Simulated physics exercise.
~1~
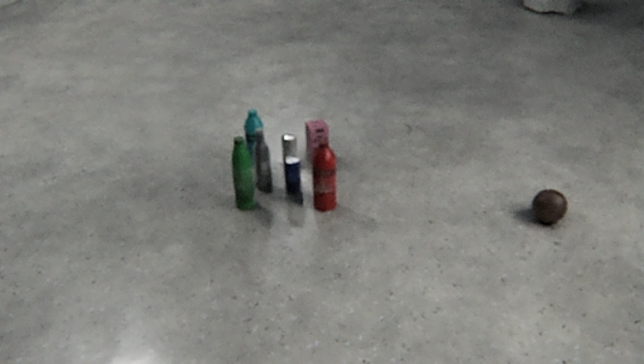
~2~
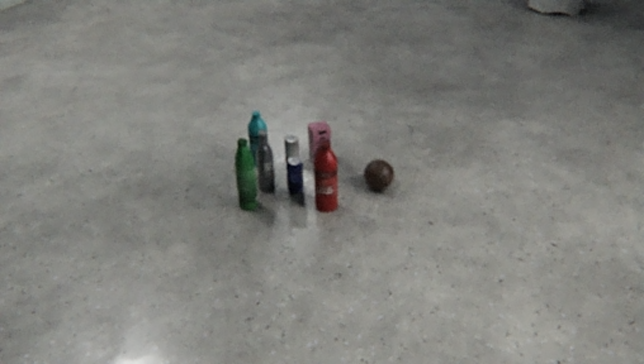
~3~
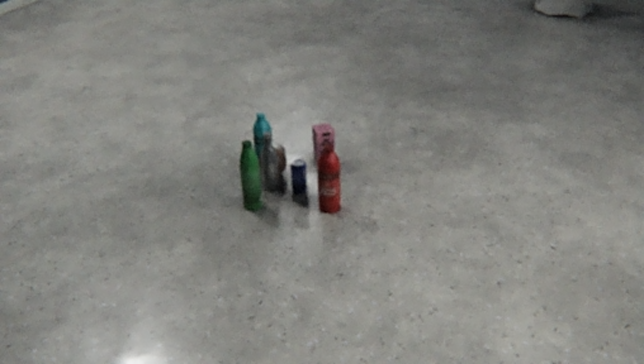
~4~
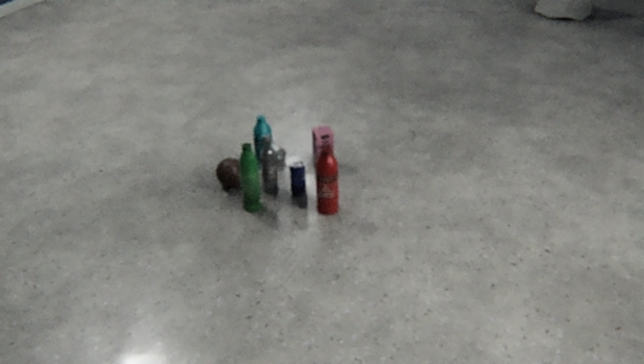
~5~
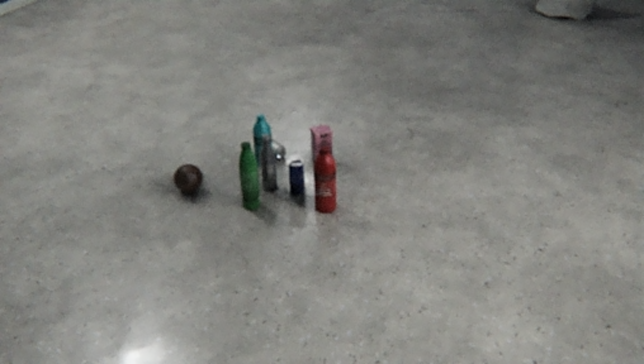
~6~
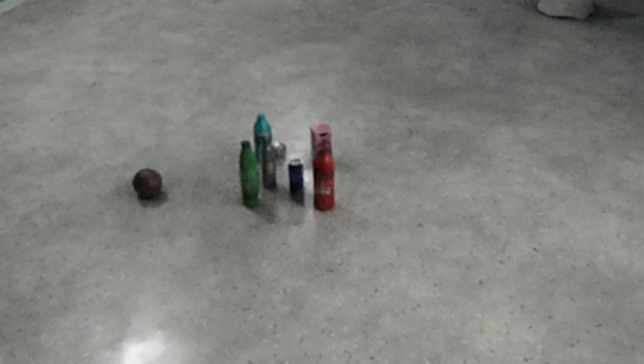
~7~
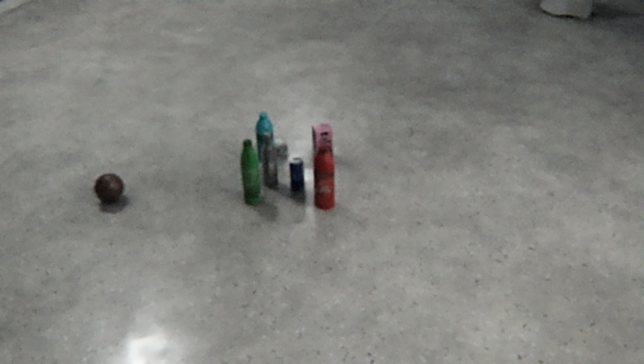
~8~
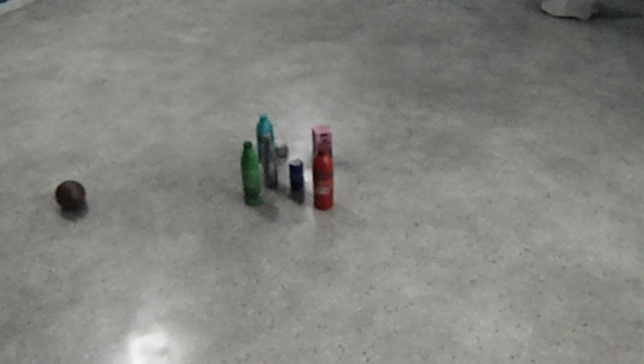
A brown ball rolls left through the standing group, toppling only the white can.
